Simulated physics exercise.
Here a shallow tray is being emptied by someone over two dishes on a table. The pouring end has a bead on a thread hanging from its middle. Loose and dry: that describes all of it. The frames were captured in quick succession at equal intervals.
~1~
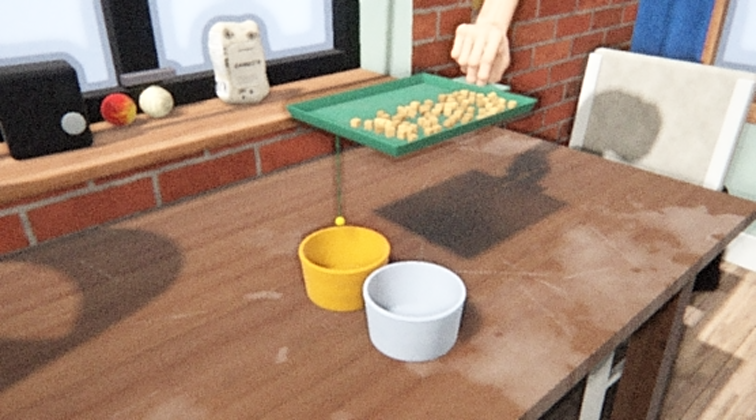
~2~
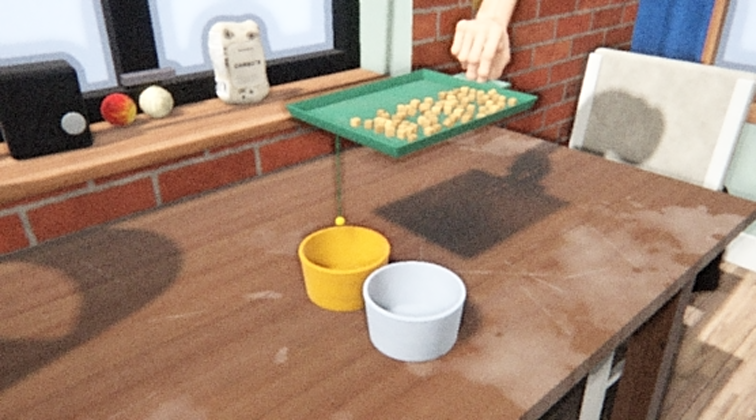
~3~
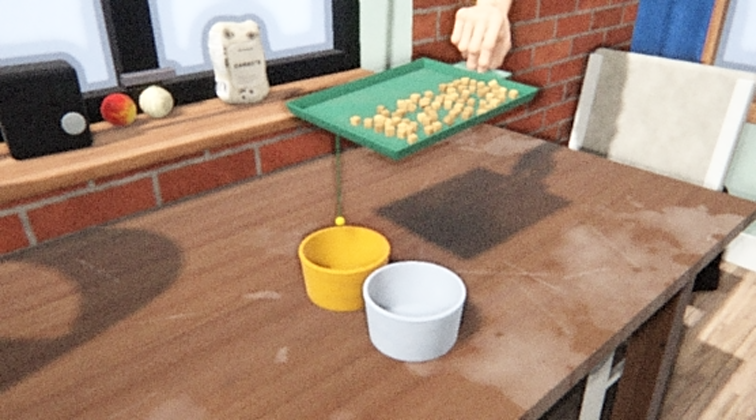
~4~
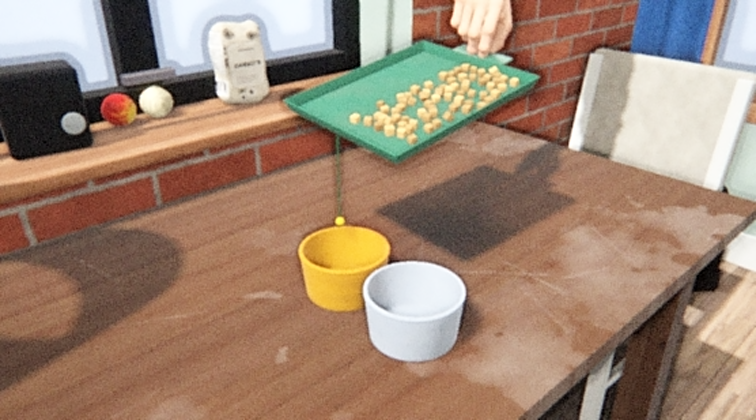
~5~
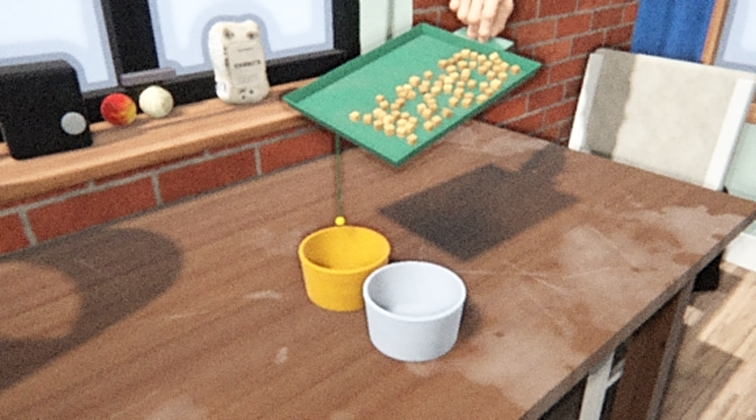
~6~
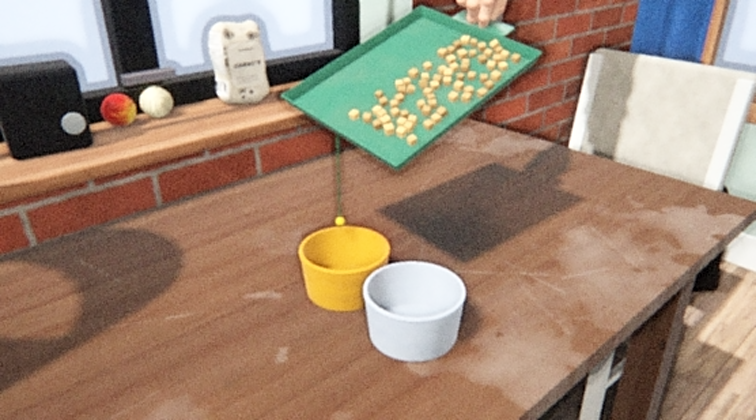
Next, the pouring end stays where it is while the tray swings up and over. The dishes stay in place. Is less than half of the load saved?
The catch is better than half, if you ask me.
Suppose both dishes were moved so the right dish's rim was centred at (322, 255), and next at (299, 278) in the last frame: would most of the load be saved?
Result, first setup: A minority share; second setup: A minority share.
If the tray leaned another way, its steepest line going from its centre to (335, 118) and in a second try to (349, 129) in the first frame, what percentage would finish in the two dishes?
That comes to 0 per cent the first time and 40 per cent the second.
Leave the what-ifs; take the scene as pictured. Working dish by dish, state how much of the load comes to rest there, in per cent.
Left dish around 30 percent; right dish around 40 percent.
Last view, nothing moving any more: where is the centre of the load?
(393, 307).
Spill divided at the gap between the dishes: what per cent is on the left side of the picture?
Near 20 per cent.
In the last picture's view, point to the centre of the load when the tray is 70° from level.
Somewhere near pixel (404, 145).
Soon, tray tipped steeply; nearly all on the tray; a stray few in the right dish; a small part in the air.
A while on, tray tipped past a quarter turn; a small part on the tray; about a third in the right dish; a small part in the left dish; about a quarter outside both; about a quarter in the air.
Towards the end, tray tipped past a quarter turn; about half in the right dish; about a quarter in the left dish; about a third outside both.
Finally, tray tipped past a quarter turn; about half in the right dish; about a quarter in the left dish; about a third outside both.
